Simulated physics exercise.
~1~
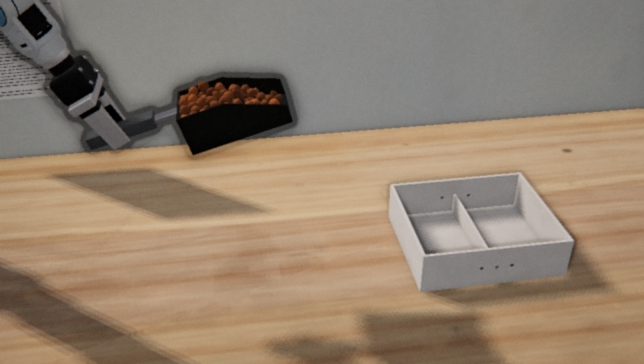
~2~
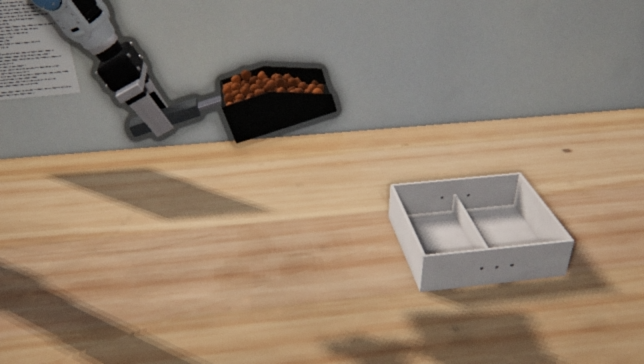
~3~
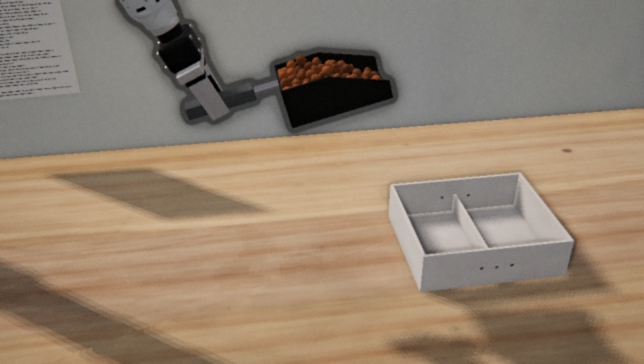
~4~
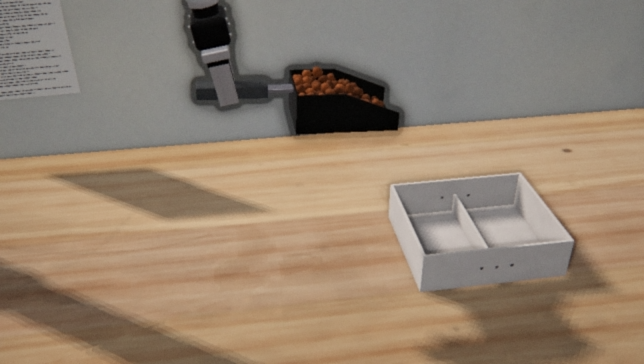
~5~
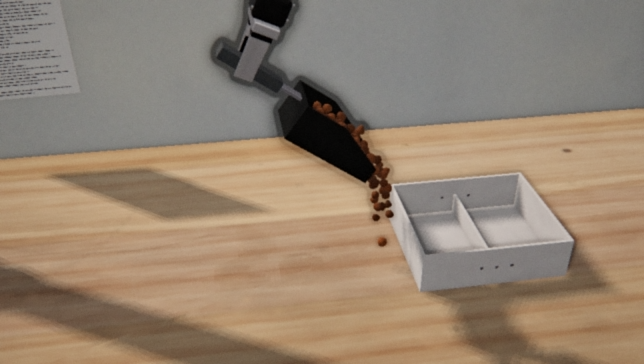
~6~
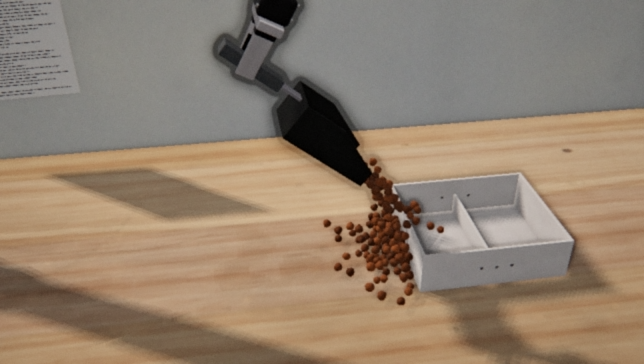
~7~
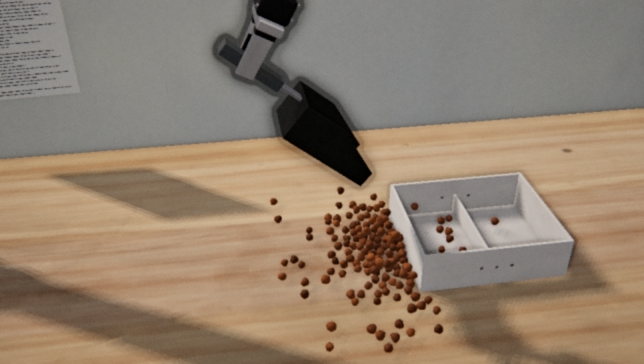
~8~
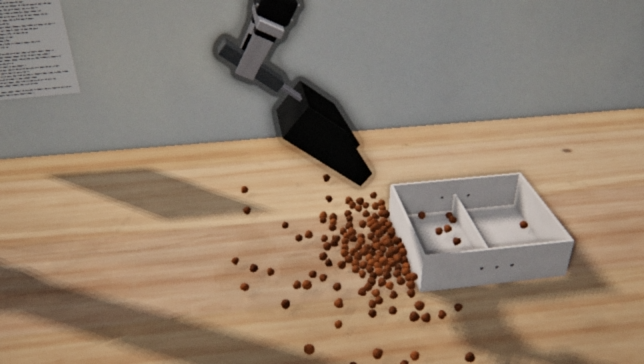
Hazelnuts spilling across a wooden table as a robot arm tips a black scoop short of a divided box, few landing inside.
